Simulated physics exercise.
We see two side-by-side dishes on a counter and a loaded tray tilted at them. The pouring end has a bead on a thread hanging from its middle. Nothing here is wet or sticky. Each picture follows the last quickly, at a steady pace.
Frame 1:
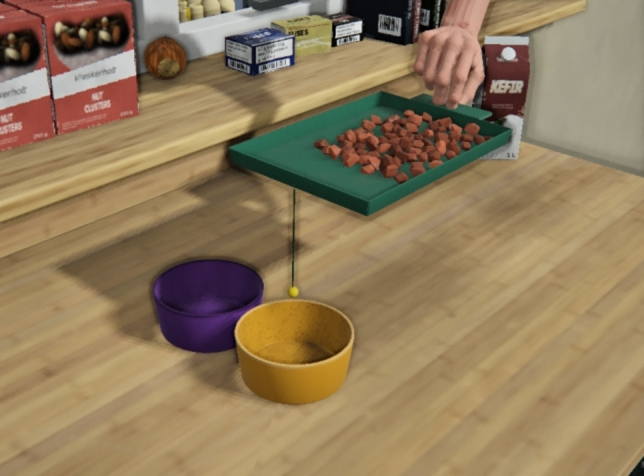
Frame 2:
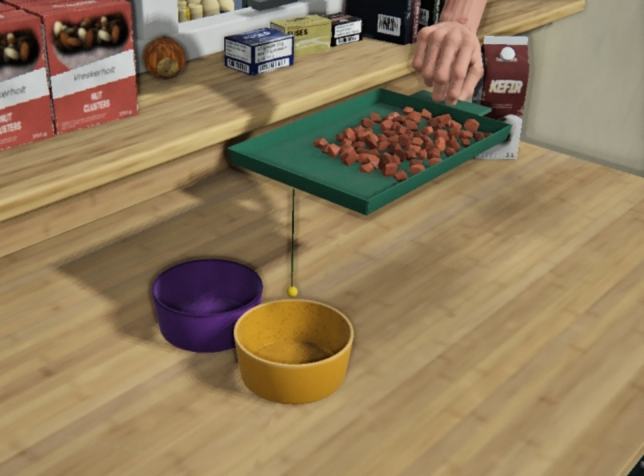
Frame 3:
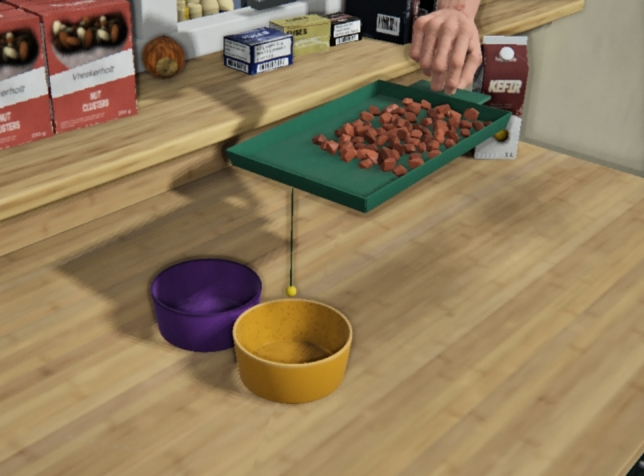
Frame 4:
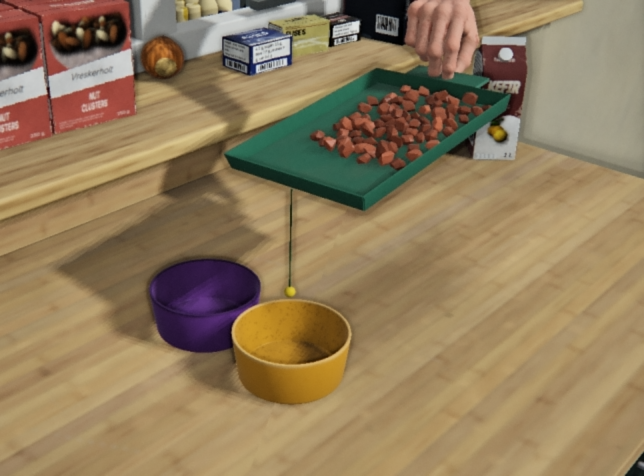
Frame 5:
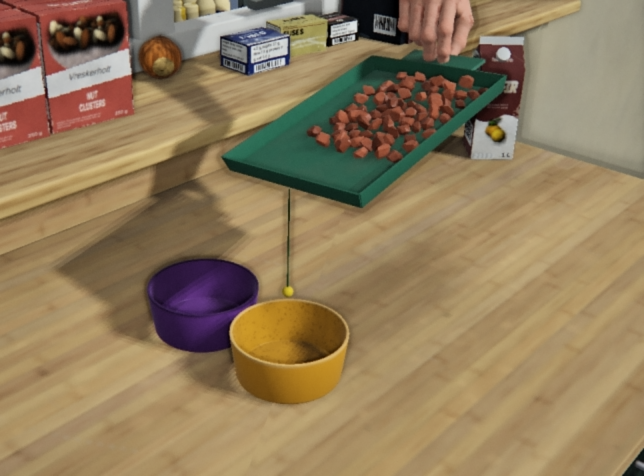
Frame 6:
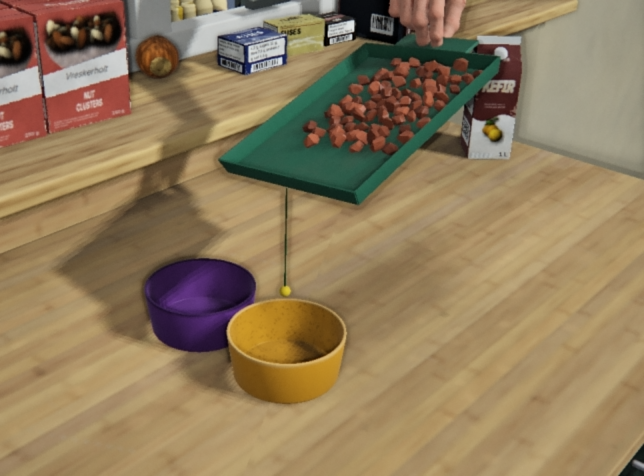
On a wooden counter, a hand raising the far end of a green tray of reddish chunks above purple and orange bowls.
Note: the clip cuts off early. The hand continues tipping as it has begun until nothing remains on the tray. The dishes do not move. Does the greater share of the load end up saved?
Yes - so the dishes mostly succeed at catching it, really.
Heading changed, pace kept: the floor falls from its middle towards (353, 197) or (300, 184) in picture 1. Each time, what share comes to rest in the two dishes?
In order: About 60, then 80 percent.
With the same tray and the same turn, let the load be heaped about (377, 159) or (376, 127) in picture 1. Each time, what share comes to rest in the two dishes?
You'd get 90 % the first time and 90 % the second.
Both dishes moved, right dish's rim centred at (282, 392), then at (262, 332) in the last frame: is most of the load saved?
First shift, a minority share; second shift, a majority share.
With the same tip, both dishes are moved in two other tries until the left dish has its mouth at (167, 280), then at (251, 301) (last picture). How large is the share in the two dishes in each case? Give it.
80 and 60 in a hundred.
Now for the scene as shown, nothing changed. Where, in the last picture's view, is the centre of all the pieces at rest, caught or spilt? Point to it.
Centre at rest: Close to (203, 320).
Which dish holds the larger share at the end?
Result: More in the left side.
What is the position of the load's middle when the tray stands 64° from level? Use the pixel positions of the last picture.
In the last view, the load is centred near (250, 158).
Soon, tray tipped steeply; most on the tray; a small part in the air.
A while on, tray tipped past a quarter turn; about a quarter on the tray; a small part in the right dish; about half in the left dish; a small part outside both; about a quarter in the air.
Towards the end, tray tipped past a quarter turn; a small part in the right dish; most in the left dish; a small part outside both.
Finally, tray tipped past a quarter turn; a small part in the right dish; most in the left dish; a small part outside both.
